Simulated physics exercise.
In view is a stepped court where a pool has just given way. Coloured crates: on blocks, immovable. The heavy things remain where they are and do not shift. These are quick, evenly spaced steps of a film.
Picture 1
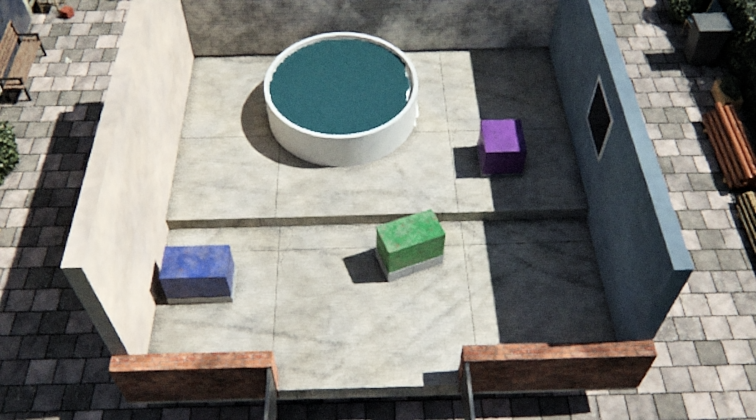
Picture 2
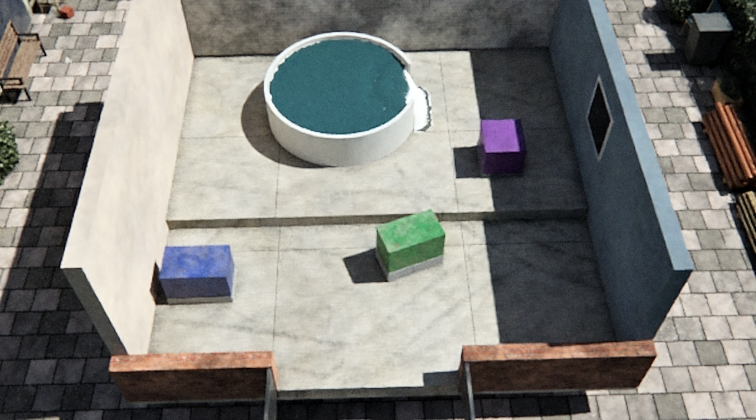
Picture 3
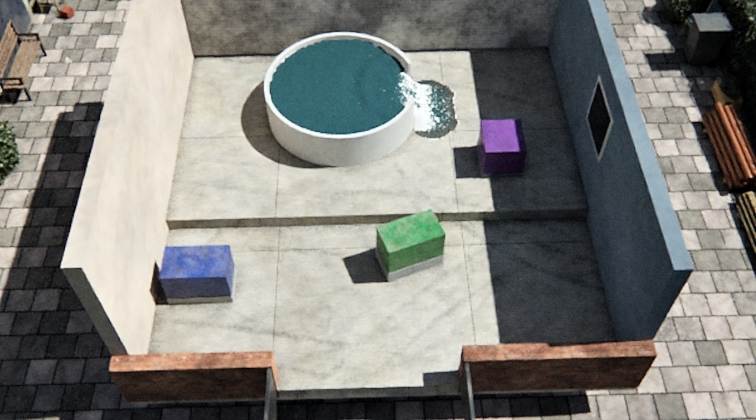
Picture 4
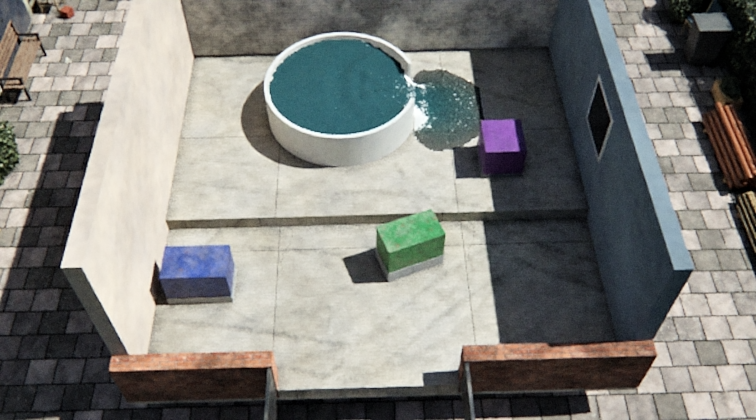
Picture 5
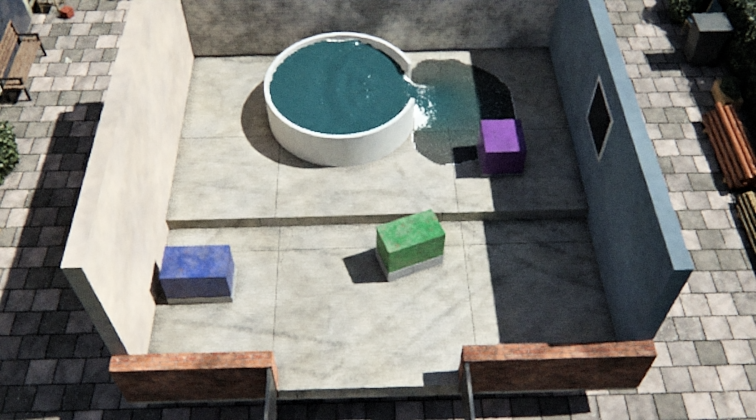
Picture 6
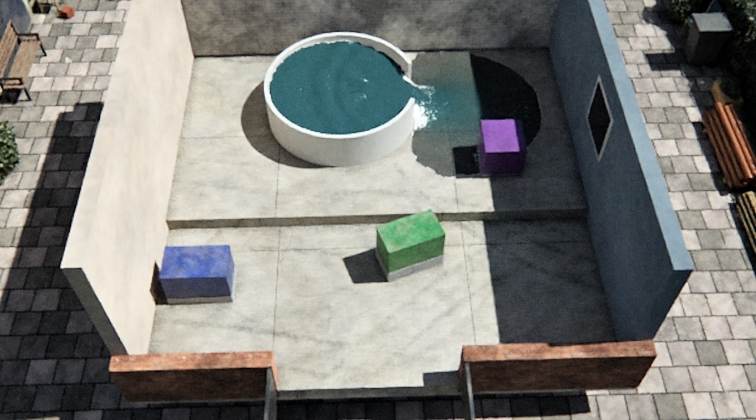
In a walled, stepped court with blue, green and purple crates, water breaks out through a gap in the right side of a round white pool, then spreads rightward across the upper level, passing around the purple crate.
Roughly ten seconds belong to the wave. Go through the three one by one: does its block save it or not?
My prediction: As for the purple crate it's moistened by the water. As for the green crate it's untouched by the water. As for the blue crate it's untouched by the water.
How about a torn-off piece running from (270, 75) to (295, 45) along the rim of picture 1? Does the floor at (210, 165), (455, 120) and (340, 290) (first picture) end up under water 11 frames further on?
In the order given, the spots are swamped, not soaked and not soaked.
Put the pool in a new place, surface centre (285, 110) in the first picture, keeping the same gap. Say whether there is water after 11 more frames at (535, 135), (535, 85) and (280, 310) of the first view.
The first spot is inundated, the second inundated, and the third not reached.
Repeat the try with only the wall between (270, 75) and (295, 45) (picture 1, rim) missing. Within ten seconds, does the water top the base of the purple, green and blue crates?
Well, purple stays clear and green stays clear, but blue is doused.
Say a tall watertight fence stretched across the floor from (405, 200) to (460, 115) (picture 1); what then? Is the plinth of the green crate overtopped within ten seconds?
Note - green crate: Not flooded.
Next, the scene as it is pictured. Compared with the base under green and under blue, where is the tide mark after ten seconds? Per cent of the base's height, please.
Roughly 40 and 60 per cent respectively.
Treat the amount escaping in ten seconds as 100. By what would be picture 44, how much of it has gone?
It comes to around 20 per cent.
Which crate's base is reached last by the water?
It is the blue crate.
A moment on, water covers 20 % of the floor; the purple crate water round its plinth, the green crate not reached, the blue crate not reached.
Next, water covers 25 % of the floor; the purple crate water round its plinth, the green crate water round its plinth, the blue crate not reached.
Then, water covers 40 % of the floor; the purple crate water round its plinth, the green crate water round its plinth, the blue crate not reached.
Later, water covers 60 % of the floor; the purple crate water round its plinth, the green crate water round its plinth, the blue crate not reached.
In the end, water covers 90 % of the floor; the purple crate was topped, the green crate stayed above the water, the blue crate stayed above the water.
